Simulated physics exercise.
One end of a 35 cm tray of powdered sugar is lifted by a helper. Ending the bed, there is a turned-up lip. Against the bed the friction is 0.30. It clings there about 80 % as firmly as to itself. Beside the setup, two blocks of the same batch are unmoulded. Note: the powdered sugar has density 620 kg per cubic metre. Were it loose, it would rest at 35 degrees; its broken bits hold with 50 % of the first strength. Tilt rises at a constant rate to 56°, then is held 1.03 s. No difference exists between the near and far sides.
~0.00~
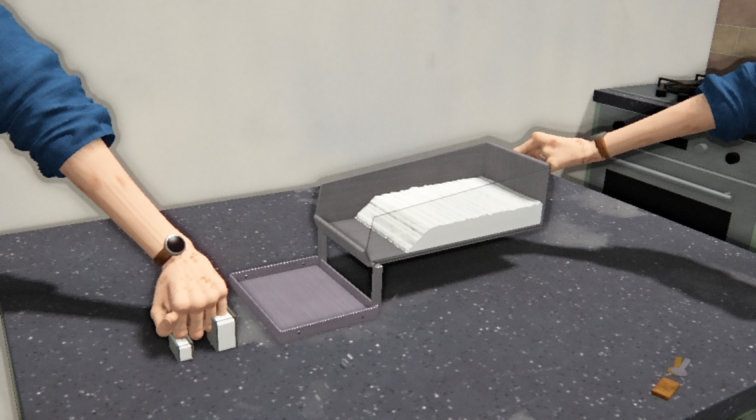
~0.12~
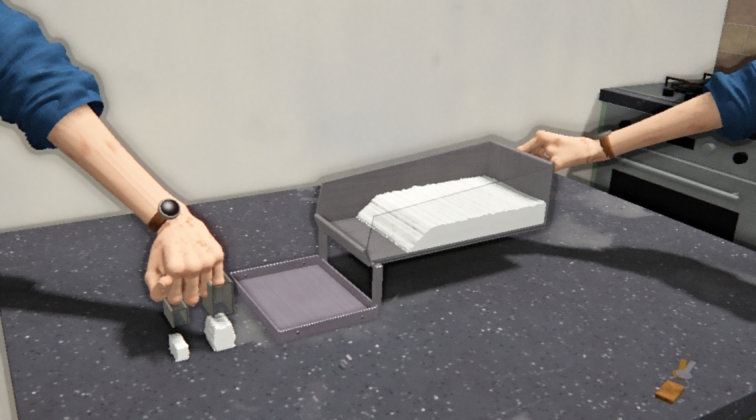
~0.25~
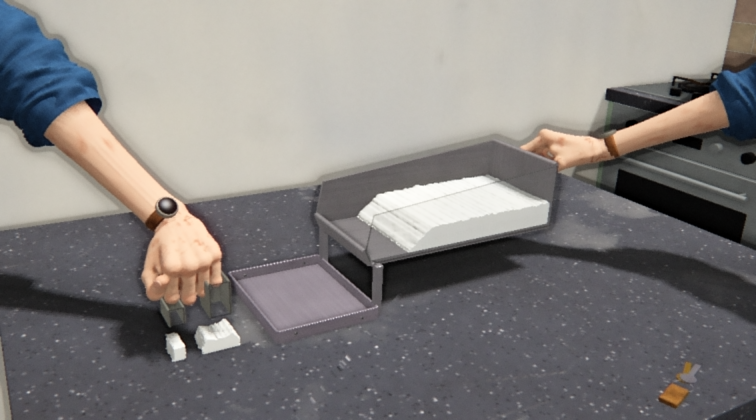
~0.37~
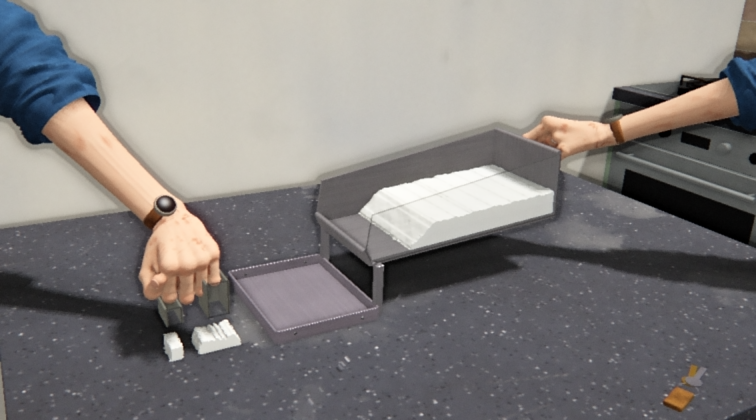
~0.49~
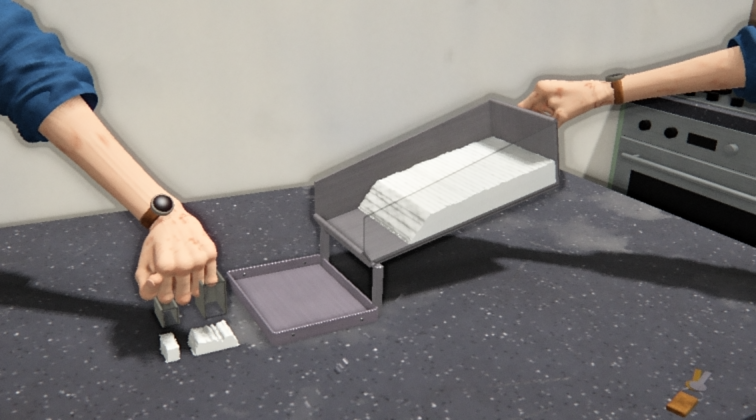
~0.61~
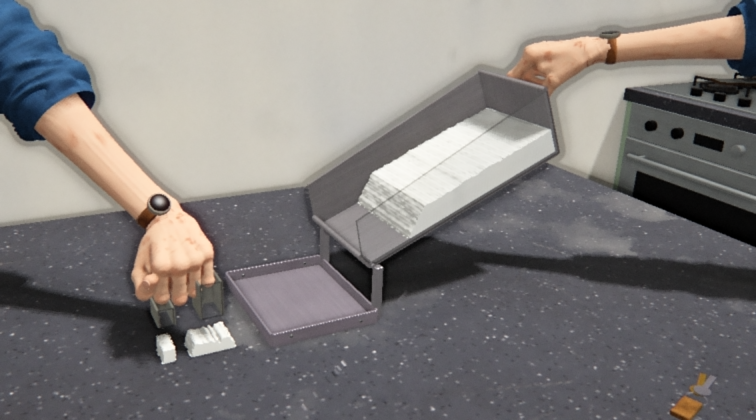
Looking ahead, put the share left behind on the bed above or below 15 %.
The fraction remaining on the bed is a smaller fraction than 15 %.
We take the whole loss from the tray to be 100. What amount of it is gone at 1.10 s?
Estimate: 40 %.
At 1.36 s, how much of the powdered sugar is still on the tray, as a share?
Close to 10 percent.
After 0.83 s, the tilt is 39 degrees and 100 % is on the bed.
After 1.10 s, the tilt is 56 degrees and 65 % is on the bed.
After 1.36 s, the tilt is 56 degrees and 10 % is on the bed.
After 1.62 s, the tilt is 56 degrees and 9 % is on the bed.
After 2.14 s, the tilt is 56 degrees and 9 % is on the bed.
